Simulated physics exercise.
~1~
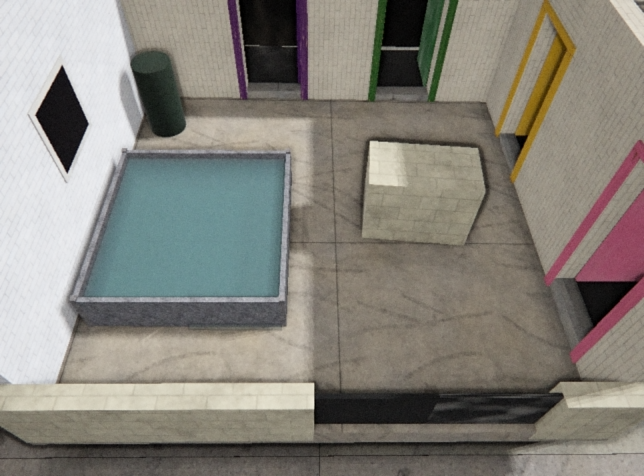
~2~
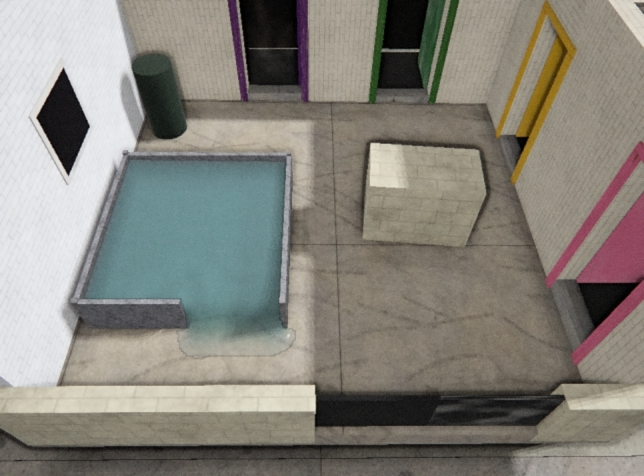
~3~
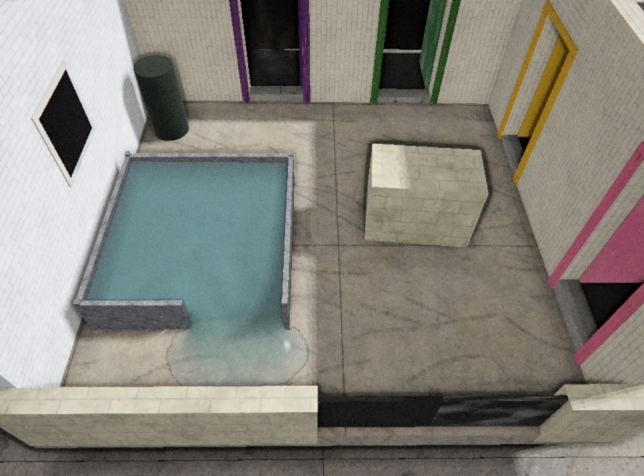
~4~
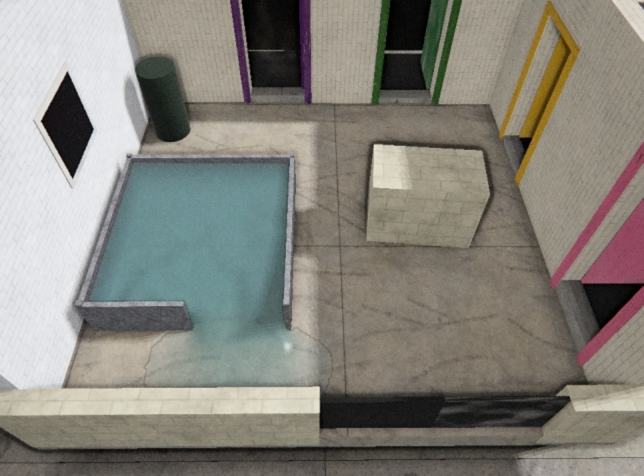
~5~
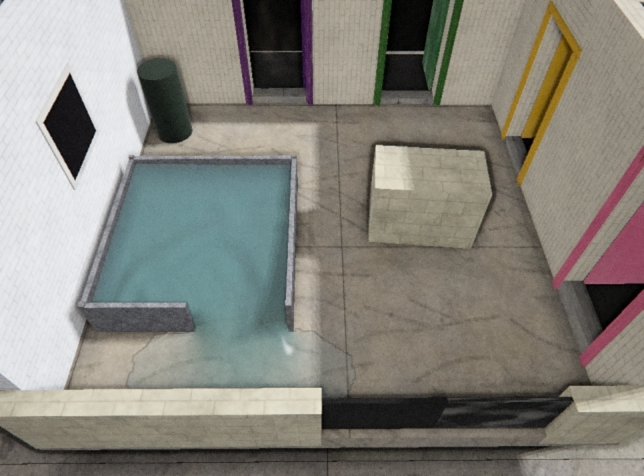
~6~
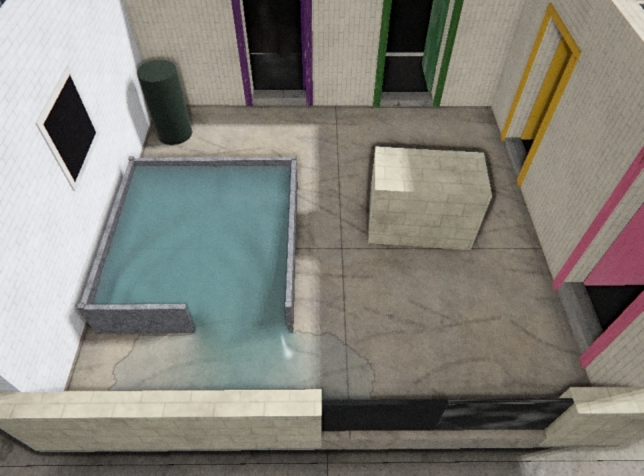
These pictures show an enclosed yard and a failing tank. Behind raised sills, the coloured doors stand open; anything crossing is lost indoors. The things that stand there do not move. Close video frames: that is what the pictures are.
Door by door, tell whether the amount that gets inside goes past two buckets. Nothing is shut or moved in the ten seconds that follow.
Door by door: The yellow door stays at two buckets or less, the pink door stays at two buckets or less, the purple door stays at two buckets or less, the green door stays at two buckets or less.
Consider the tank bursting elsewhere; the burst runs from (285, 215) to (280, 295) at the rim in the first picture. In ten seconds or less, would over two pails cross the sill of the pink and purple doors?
Then: The pink door is over; the purple door stays under.
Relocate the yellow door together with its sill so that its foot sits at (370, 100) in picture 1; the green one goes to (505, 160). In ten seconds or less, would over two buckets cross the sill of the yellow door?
As it turns out, yellow door stays within bounds.
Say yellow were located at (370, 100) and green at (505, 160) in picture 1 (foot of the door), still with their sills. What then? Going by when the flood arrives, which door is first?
First: The pink one.
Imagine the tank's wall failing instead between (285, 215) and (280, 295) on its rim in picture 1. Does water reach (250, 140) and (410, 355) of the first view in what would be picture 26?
Taking the two points in order, the first is left dry and the second is waterlogged.
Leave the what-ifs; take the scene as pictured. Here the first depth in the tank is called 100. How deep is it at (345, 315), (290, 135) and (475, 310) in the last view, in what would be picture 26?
The three come to some 2, 0 and 8 per cent respectively.
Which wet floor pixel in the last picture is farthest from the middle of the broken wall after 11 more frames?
Somewhere around (592, 414).
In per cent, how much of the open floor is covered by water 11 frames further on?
About 30 per cent.
A moment on, water covers 15 % of the floor; the yellow door not reached, the pink door not reached, the purple door not reached, the green door not reached.
Next, water covers 30 % of the floor; the yellow door not reached, the pink door wet at the sill, nothing in, the purple door not reached, the green door not reached.
Then, water covers 45 % of the floor; the yellow door wet at the sill, nothing in, the pink door under two buckets in, the purple door not reached, the green door not reached.
Later, water covers 75 % of the floor; the yellow door wet at the sill, nothing in, the pink door under two buckets in, the purple door wet at the sill, nothing in, the green door wet at the sill, nothing in.
In the end, water covers 95 % of the floor; the yellow door wet at the sill, nothing in, the pink door under two buckets in, the purple door wet at the sill, nothing in, the green door wet at the sill, nothing in.
